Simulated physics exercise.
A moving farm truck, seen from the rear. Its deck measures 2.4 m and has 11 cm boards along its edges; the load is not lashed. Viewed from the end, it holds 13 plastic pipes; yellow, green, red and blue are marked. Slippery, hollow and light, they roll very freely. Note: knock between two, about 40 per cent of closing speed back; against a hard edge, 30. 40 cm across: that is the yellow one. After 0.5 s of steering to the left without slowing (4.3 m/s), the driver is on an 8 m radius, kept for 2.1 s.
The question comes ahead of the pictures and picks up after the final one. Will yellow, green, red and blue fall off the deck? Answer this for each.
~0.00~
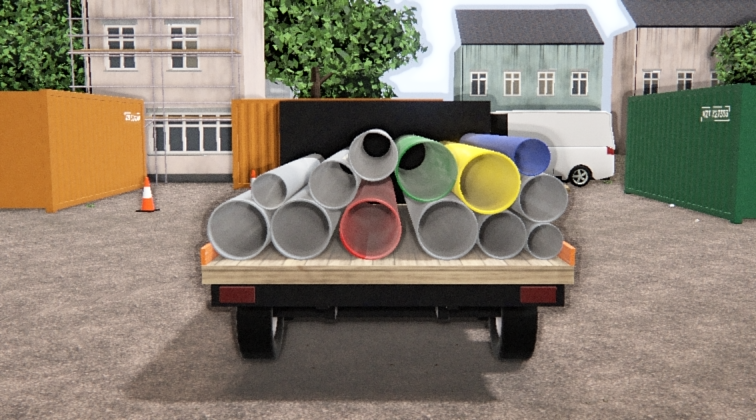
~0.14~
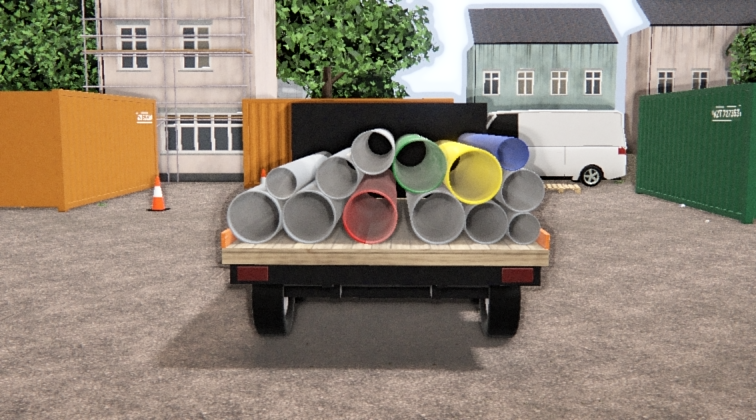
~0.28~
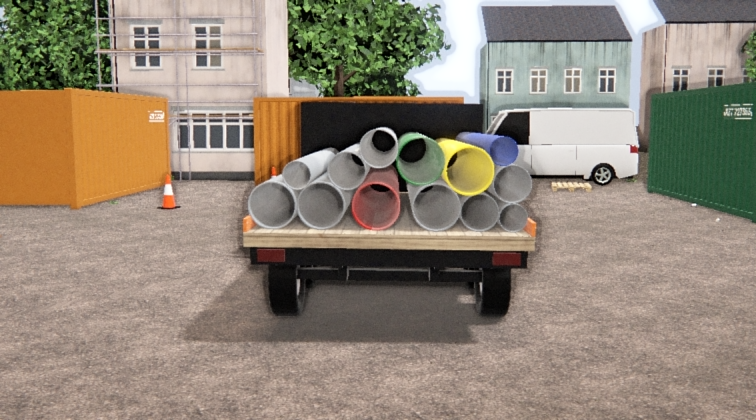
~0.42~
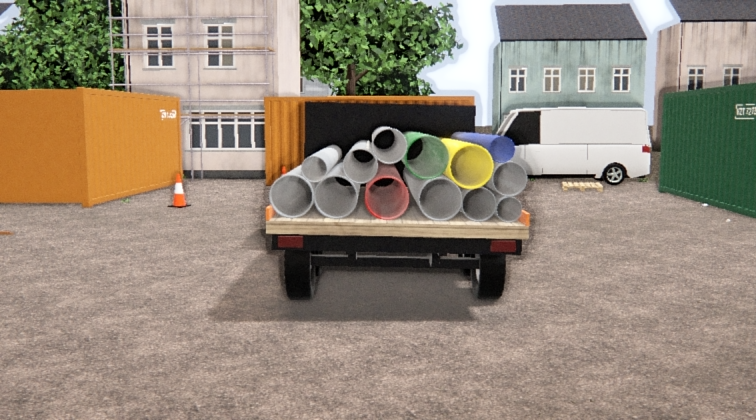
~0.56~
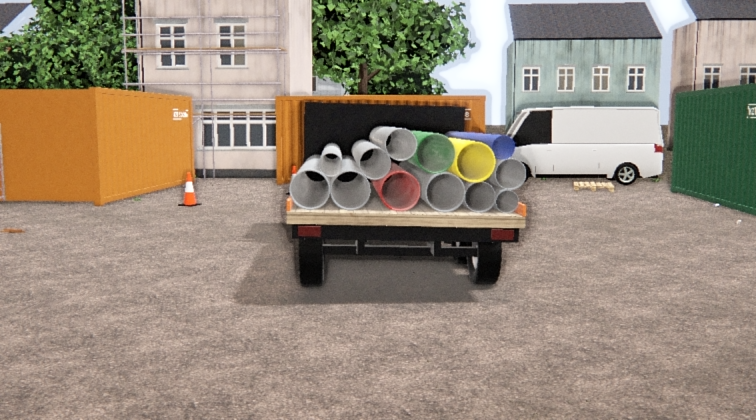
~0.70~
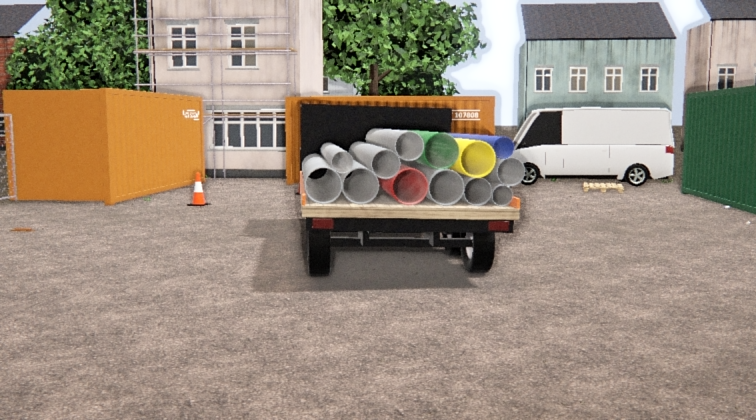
Yellow falls off, green ends on the ground, red stays aboard, blue falls off.
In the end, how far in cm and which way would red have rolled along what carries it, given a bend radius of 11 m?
I'd say close to 10 cm off to the right.
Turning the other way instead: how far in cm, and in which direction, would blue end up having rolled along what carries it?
About 10 cm to the left.
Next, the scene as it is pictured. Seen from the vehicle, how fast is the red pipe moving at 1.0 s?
Near 0.0 m/s at that time.
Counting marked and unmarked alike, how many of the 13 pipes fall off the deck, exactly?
The exact total comes out at 4.
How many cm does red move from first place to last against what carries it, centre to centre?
Shift - red 10.
After 1.0 s, yellow is up on others, 25 cm from the right edge, rolling right; green is up on others, 70 cm from the right edge, rolling right; red is on the deck, 115 cm from the left edge; blue is over the right board and falling; 2 off so far.
After 1.2 s, yellow is in the air, 5 cm from the right edge, rolling right; green is in the air, 50 cm from the right edge, rolling right; blue is over the right board and gone; no change for red; 2 off so far.
After 1.5 s, yellow is over the right board and falling; green is in the air, 15 cm from the right edge, rolling right; no change for red, blue; 3 off so far.
After 1.8 s, yellow is over the right board and gone; green is over the right board and falling; no change for red, blue; 4 off so far.
At rest (3.8 s), yellow is over the right board and gone; green is over the right board and gone; red is on the deck, 115 cm from the left edge; blue is over the right board and gone; 4 off so far.
